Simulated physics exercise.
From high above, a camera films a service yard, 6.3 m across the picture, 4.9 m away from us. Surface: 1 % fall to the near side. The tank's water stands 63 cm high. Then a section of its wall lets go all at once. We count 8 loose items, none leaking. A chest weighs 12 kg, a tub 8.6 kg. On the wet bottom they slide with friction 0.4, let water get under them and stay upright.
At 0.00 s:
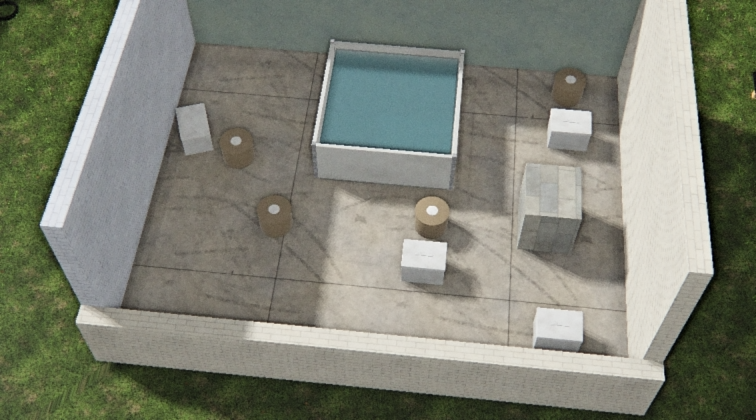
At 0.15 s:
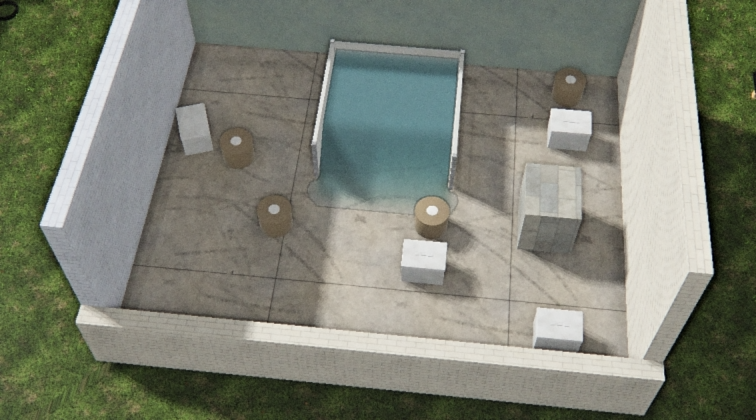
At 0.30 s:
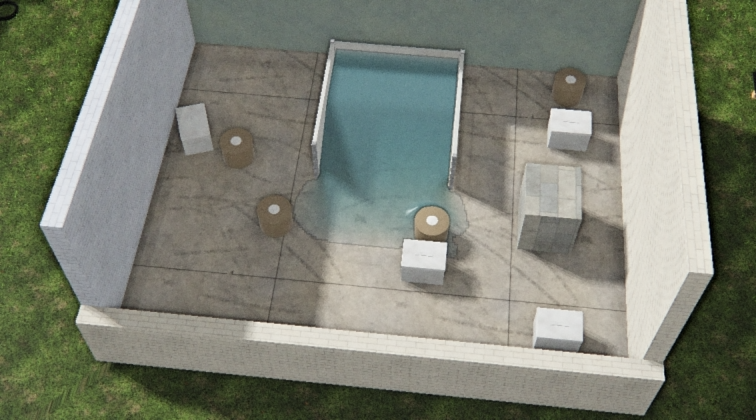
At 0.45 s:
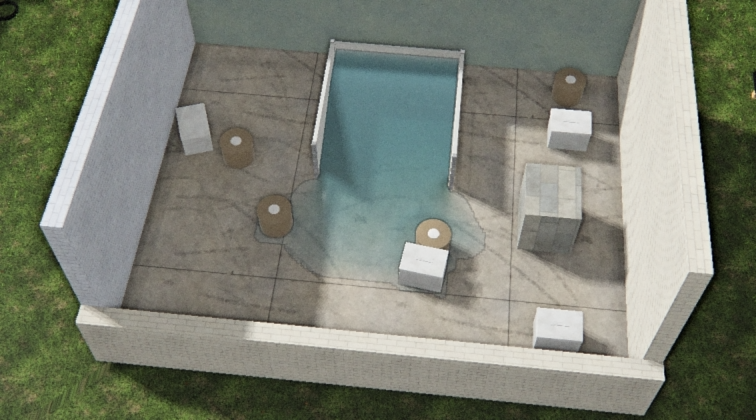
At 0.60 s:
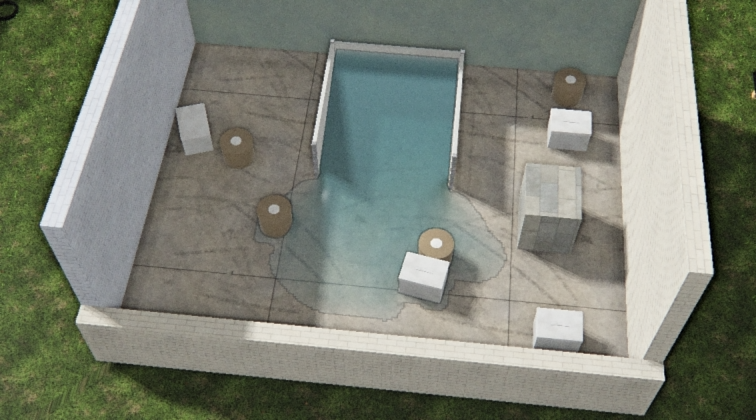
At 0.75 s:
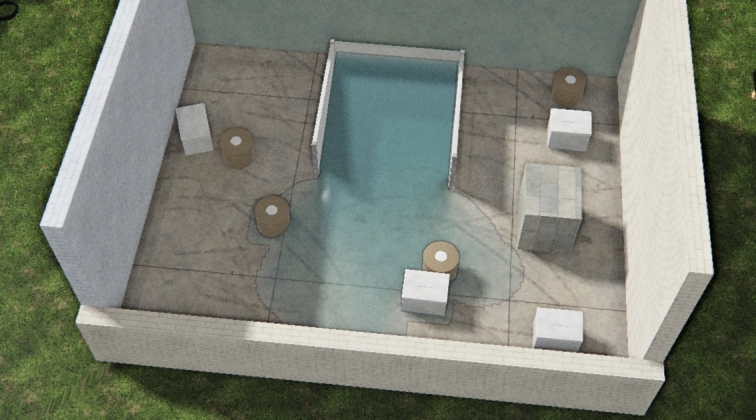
Water spreading from an opened tank across a walled yard's floor, pushing a round tub and then a white block slightly forward.
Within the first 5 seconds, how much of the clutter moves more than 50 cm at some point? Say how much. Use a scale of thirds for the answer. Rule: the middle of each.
On that scale: Two thirds or more.
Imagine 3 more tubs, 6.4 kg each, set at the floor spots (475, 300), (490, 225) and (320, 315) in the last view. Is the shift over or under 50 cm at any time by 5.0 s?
In the order asked: Above the mark; below the mark; above the mark.
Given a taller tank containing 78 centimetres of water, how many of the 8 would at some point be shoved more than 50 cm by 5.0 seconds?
Result: 8.
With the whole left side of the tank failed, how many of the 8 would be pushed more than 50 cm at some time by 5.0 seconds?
Then the count would be 4.
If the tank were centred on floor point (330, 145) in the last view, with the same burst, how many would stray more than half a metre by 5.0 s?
5.
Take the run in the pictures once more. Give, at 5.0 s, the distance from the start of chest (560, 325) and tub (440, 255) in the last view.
In turn: 300 cm, 120 cm.
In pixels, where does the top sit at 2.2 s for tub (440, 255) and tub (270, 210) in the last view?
Around (571, 328) and (196, 233).
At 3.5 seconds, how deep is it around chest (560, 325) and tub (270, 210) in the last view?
18 and 8 cm.
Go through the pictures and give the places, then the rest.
The first picture shows a tub at (432, 211), on the bottom; a chest at (424, 254), on the bottom; water covers 3.1 m2; 0 of 8 have shifted.
The second picture shows a tub at (432, 211) rests on the ground; a chest at (424, 254) rests on the ground; 4.0 m2 under water; 0 of 8 have shifted.
The third picture shows a tub at (432, 221) rests on the ground, 16 cm from its start; a chest at (424, 254), on the bottom; water covers 5.0 m2; 1 of 8 have shifted.
The fourth picture shows a tub at (434, 234) rests on the ground, 36 cm from its start; a chest at (424, 259), on the bottom, 8 cm from its start; 6.3 m2 under water; 2 of 8 have shifted.
The fifth picture shows a tub at (436, 244) rests on the ground, 52 cm from its start; a chest at (424, 270) rests on the ground, 23 cm from its start; 7.8 m2 under water; 2 of 8 have shifted.
The sixth picture shows a tub at (441, 257) rests on the ground, 72 cm from its start; a chest at (426, 285) rests on the ground, 45 cm from its start; water covers 9.5 m2; 2 of 8 have shifted.
After 1.1 s 2 of 8 are over 50 cm from their spots; 1 afloat.
After 2.2 s 4 of 8 are over 50 cm from their spots; 3 afloat.
After 3.5 s 4 of 8 are over 50 cm from their spots; 4 afloat.
After 5.0 s 7 of 8 are over 50 cm from their spots, and 7 have been at some point; 3 afloat.
